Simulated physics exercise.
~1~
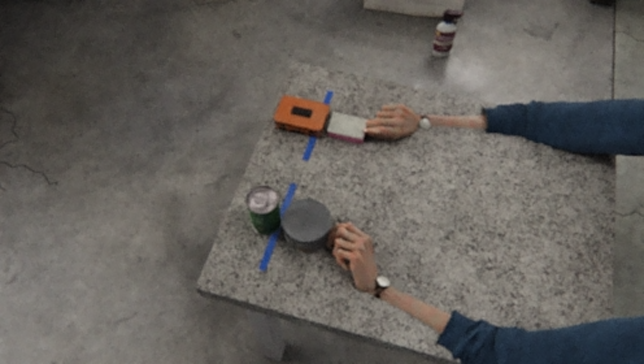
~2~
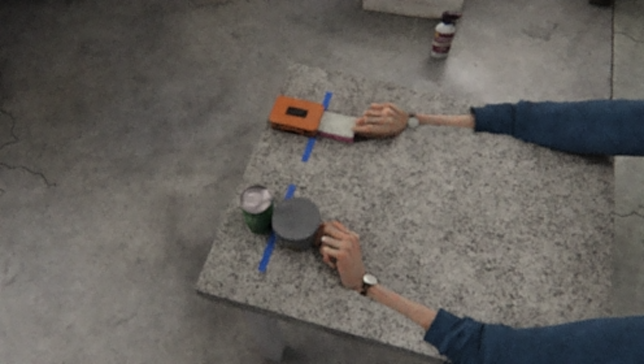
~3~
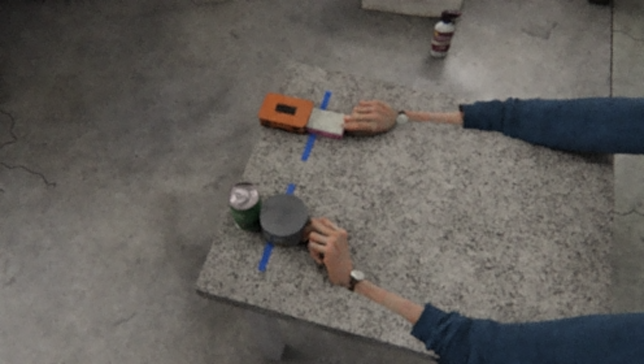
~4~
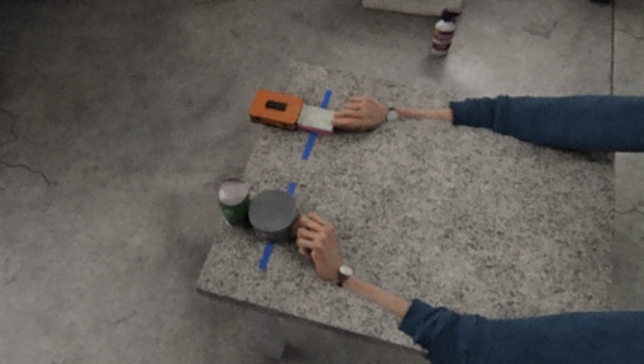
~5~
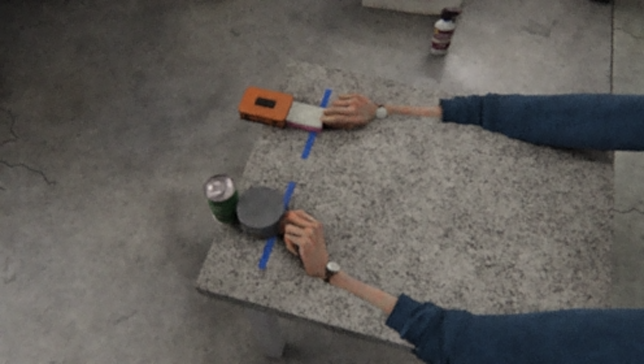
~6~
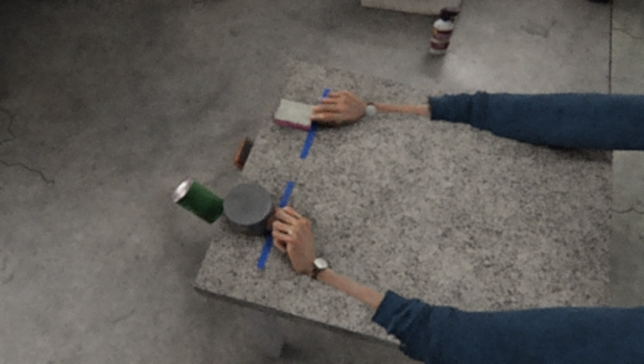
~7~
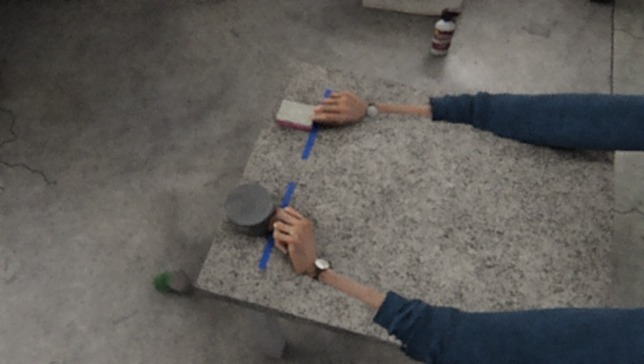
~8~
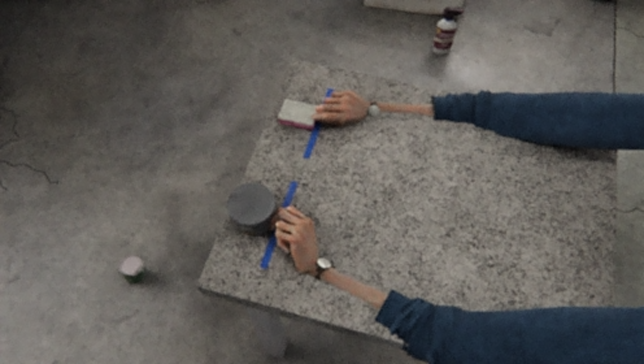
A speckled stone table stands on a grey concrete floor, seen from above through a slightly swaying camera. Two blue-sleeved arms reach in from the right, the far hand behind a pale pink-edged sponge touching an orange case, the near hand behind a grey tub touching a green tin. Both hands push steadily left past strips of blue tape. The orange case tips off the left edge and drops from sight as the green tin leans out and falls after it. The hands stop, with the sponge and tub still on the table and the tin down on the floor.
